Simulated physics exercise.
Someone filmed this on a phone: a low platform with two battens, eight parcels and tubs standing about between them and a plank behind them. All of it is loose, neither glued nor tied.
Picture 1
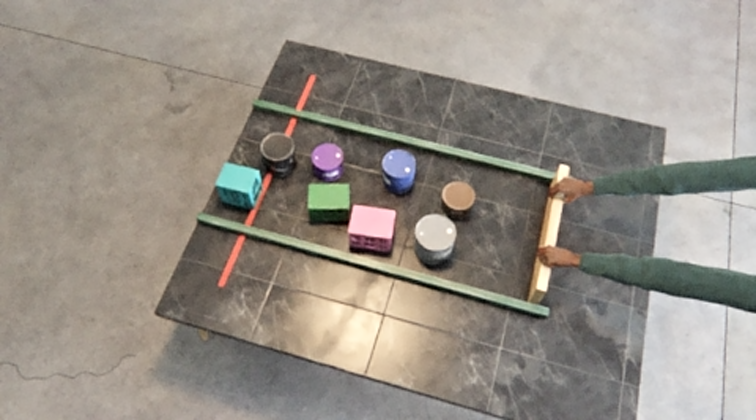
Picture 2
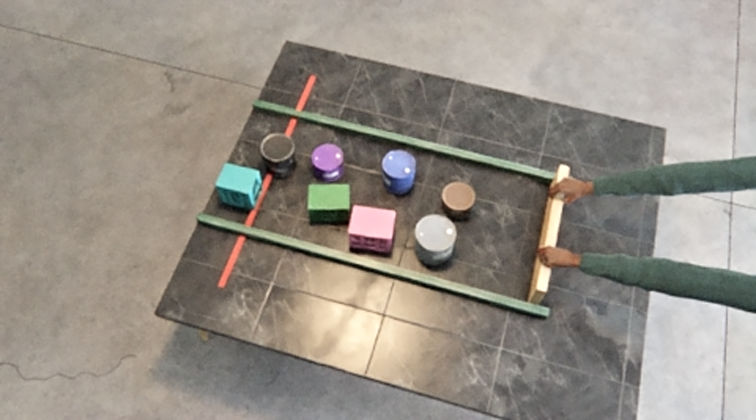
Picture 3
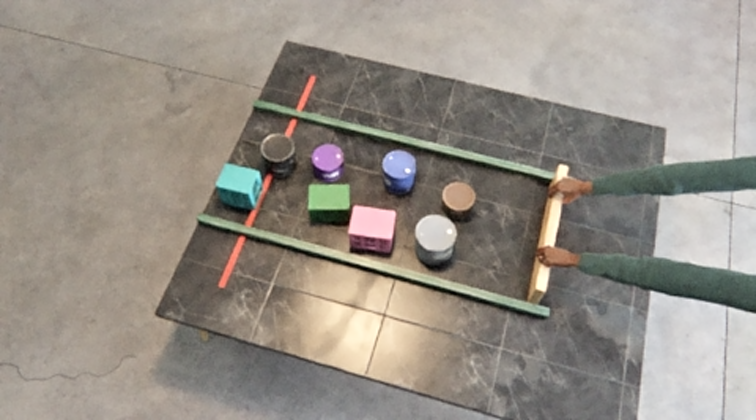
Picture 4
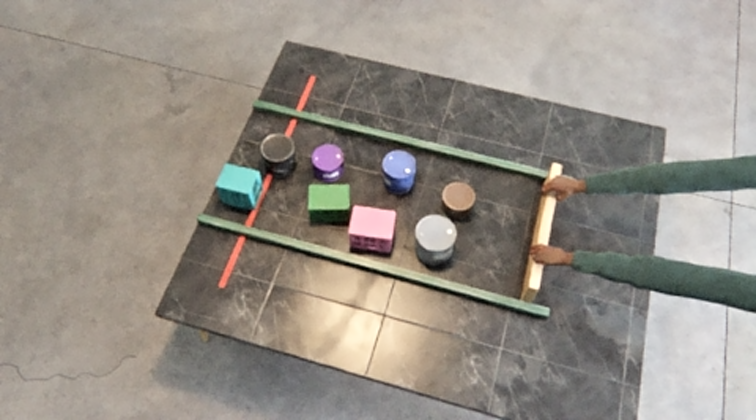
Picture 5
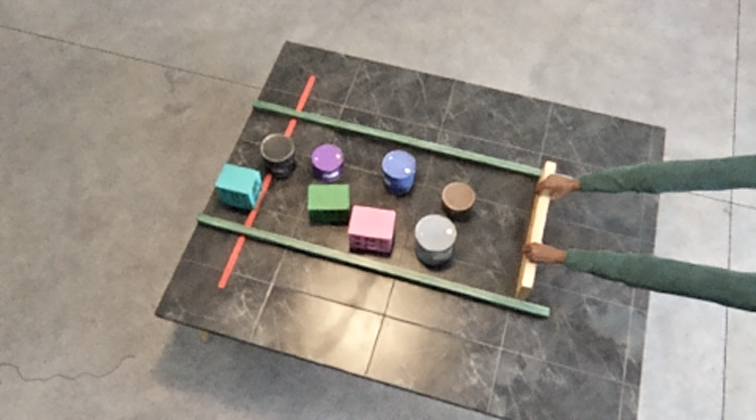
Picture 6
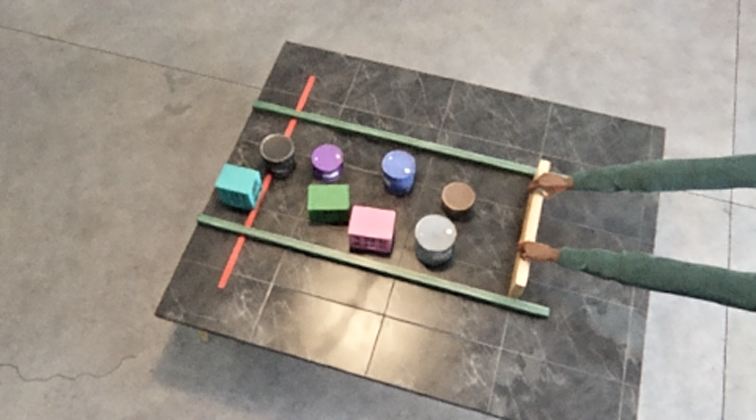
In the video, two hands slowly push a wooden plank a short way left between two green battens on a dark platform, while the eight colourful tubs and boxes near a red tape line stay still.
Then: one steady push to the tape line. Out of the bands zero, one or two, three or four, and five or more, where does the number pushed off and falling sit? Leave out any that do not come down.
The ones that plunge will number three or four.
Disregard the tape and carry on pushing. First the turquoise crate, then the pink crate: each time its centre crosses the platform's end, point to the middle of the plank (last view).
(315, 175) and then (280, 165), give or take.
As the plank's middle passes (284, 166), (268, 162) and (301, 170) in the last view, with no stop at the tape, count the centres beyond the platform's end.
That makes 2, 4, 1.
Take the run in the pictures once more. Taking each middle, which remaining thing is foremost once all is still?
It's the purple canister.
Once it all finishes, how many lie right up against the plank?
3 touch it.
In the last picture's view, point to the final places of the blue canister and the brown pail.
Blue canister at about (273, 120), brown pail at about (262, 151).
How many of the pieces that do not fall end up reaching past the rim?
1, I think.
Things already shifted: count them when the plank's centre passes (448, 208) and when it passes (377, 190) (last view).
First 2, after that 5.
Early on, none off yet; turquoise crate at rest near (240, 188); black pail at rest near (279, 156); purple canister at rest near (328, 163).
A while later, none off yet; turquoise crate at rest near (240, 188); black pail moving near (278, 153); purple canister travelled a little near (317, 160).
Finally, the number that fall off is three or four; lost, pink crate, green crate, black pail and turquoise crate.
